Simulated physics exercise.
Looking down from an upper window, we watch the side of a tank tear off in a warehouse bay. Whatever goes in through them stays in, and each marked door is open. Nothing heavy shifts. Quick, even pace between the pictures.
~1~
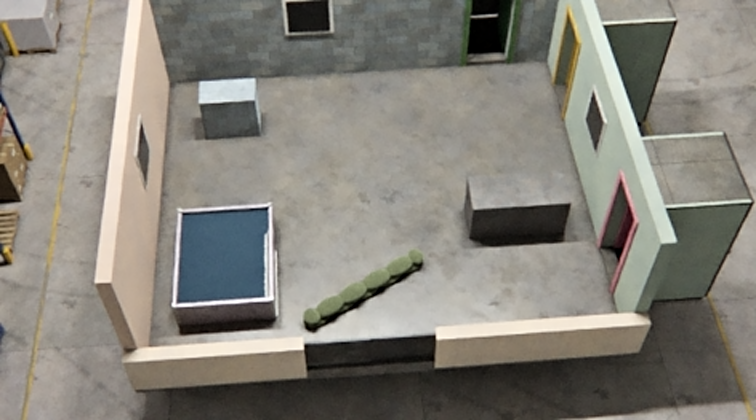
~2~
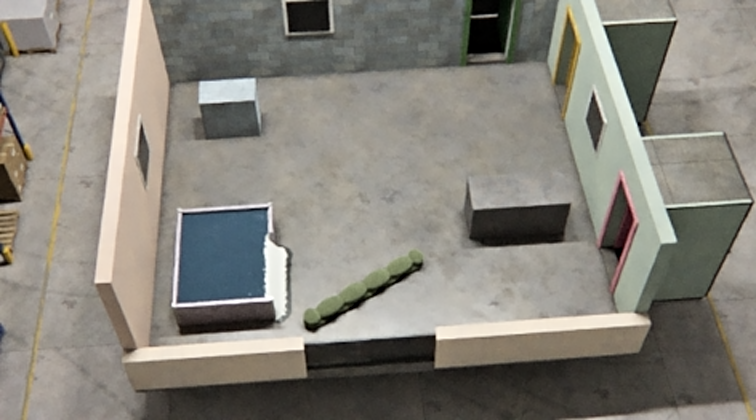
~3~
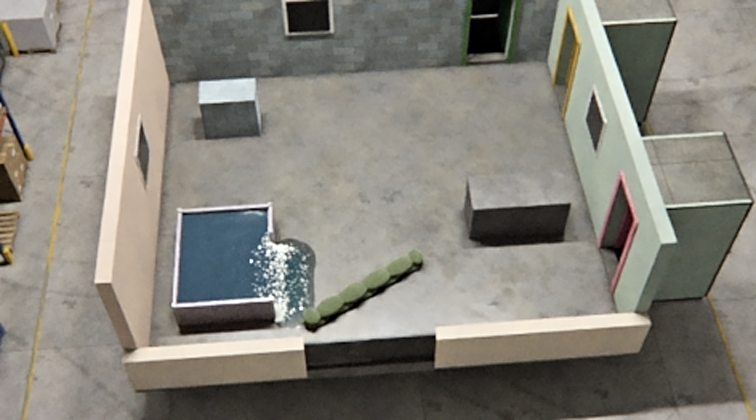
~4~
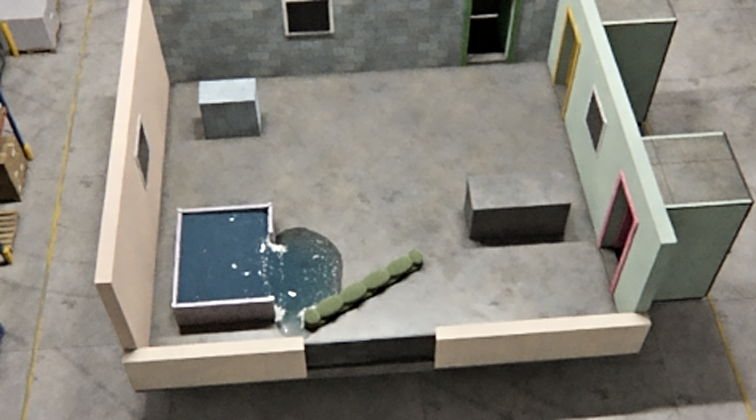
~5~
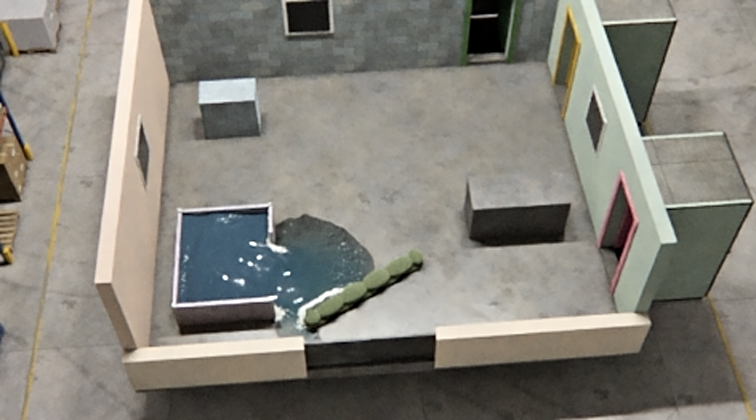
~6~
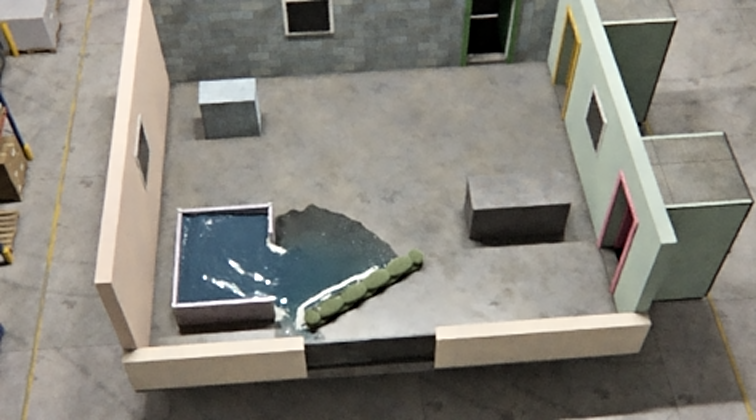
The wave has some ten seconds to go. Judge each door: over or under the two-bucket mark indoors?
My call: Yellow door, over; green door, under; pink door, under.
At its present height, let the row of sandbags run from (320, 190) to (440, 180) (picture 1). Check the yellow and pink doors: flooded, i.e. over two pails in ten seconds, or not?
The yellow door remains within the limit, while the pink door exceeds the limit.
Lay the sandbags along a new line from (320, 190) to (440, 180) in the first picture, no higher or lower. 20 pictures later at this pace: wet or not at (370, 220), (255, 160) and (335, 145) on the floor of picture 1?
Submerged; spared; spared.
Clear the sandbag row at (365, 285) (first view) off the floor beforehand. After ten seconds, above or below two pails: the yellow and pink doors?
The yellow door lets less in; the pink door is over.
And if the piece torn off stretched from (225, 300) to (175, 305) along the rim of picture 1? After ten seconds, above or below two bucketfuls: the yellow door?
Yellow door: Remains below.
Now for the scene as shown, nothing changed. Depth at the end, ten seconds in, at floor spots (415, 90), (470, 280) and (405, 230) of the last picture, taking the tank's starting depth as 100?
Respectively 8, 4 and 4 per cent.
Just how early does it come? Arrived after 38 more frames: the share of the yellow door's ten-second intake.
It should be near 60 percent of the ten-second total.
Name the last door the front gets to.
Going by the pictures, I'd say the one in pink.
A moment on, water covers 15 % of the floor; the yellow door not reached, the green door not reached, the pink door not reached.
Next, water covers 20 % of the floor; the yellow door not reached, the green door not reached, the pink door not reached.
Then, water covers 55 % of the floor; the yellow door under two buckets in, the green door wet at the sill, nothing in, the pink door not reached.
Later, water covers 65 % of the floor; the yellow door over two buckets in, the green door under two buckets in, the pink door not reached.
In the end, water covers 80 % of the floor; the yellow door over two buckets in, the green door under two buckets in, the pink door wet at the sill, nothing in.
